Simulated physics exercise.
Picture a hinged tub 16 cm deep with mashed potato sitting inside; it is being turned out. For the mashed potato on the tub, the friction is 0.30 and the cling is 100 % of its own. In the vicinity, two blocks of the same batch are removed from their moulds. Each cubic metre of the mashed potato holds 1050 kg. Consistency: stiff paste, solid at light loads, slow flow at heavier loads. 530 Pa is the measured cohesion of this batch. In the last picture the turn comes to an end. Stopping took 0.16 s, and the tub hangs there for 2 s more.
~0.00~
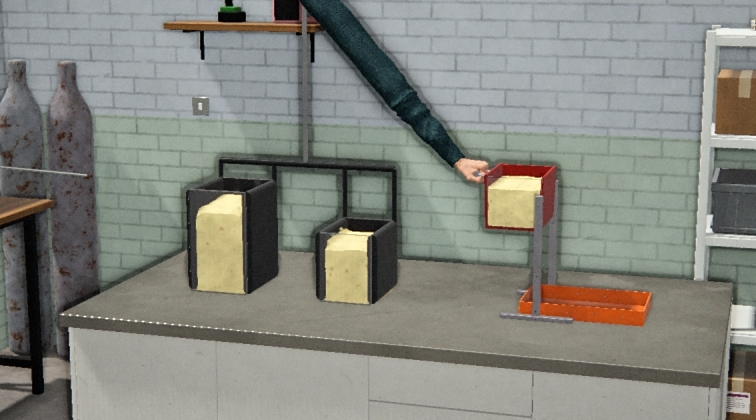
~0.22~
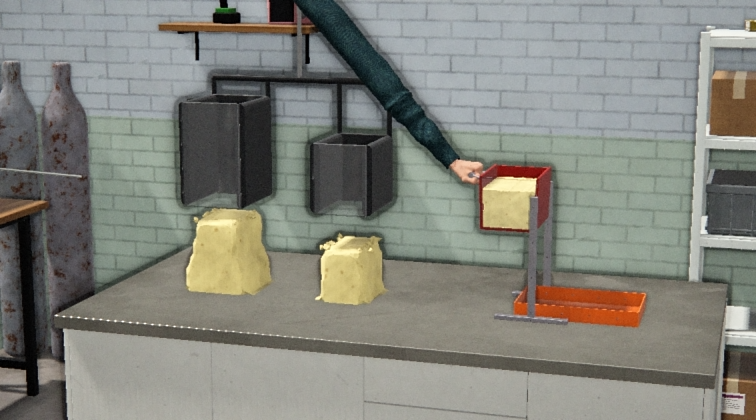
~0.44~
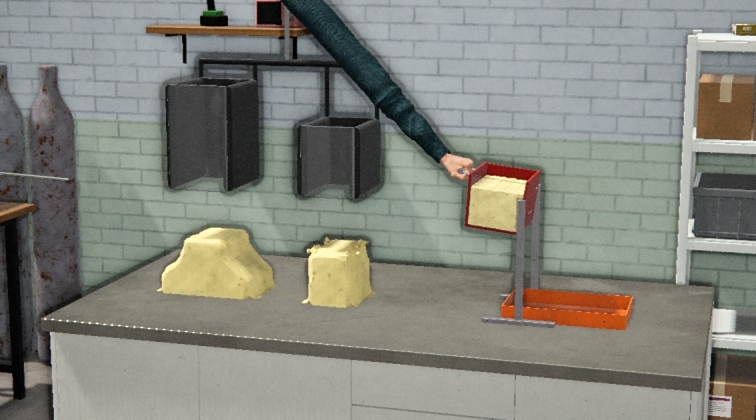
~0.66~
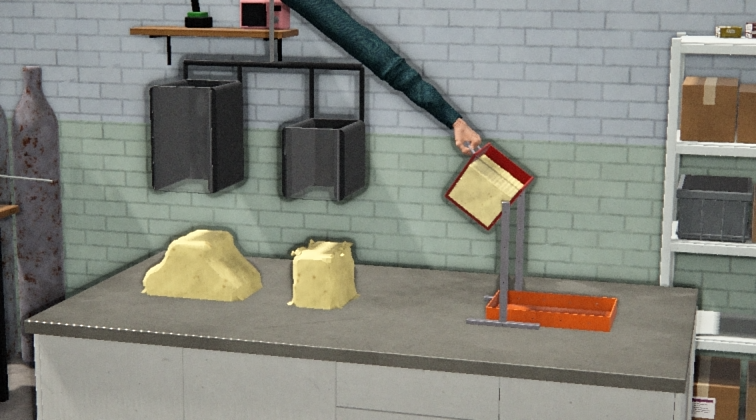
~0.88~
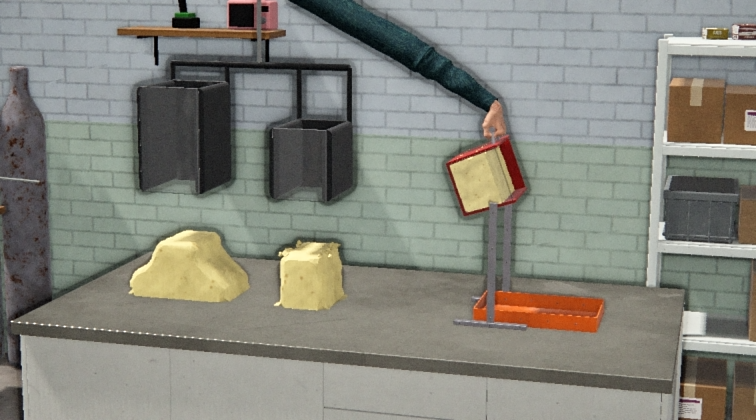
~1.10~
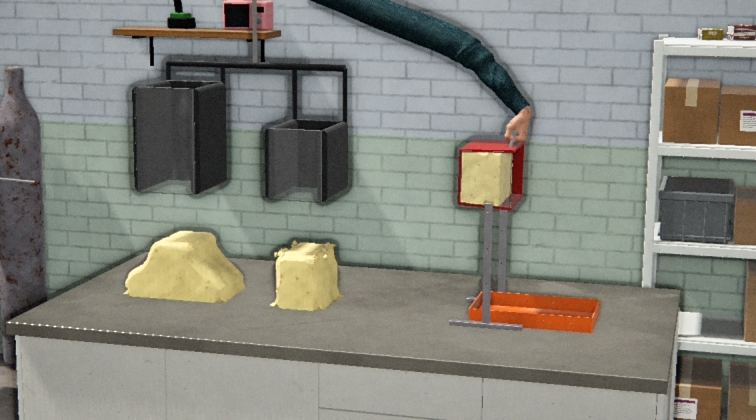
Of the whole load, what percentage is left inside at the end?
Close to 100 % is left inside.
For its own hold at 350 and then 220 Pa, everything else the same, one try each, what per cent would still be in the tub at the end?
The two runs give near 70 % and near 50 % respectively.
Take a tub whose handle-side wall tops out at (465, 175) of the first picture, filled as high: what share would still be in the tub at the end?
55 %.
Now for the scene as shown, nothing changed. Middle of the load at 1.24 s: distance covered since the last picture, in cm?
Measured shift, roughly 0 cm.
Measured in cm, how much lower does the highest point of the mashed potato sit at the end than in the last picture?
Roughly 0 cm.
By 1.24 s, the tub is at 91 degrees and holds 100 %.
By 1.41 s, the tub is at 91 degrees and holds 100 %.
By 1.58 s, the tub is at 91 degrees and holds 100 %.
By 1.75 s, the tub is at 91 degrees and holds 100 %.
By 3.10 s, at the end, the tub is at 91 degrees and holds 100 %.
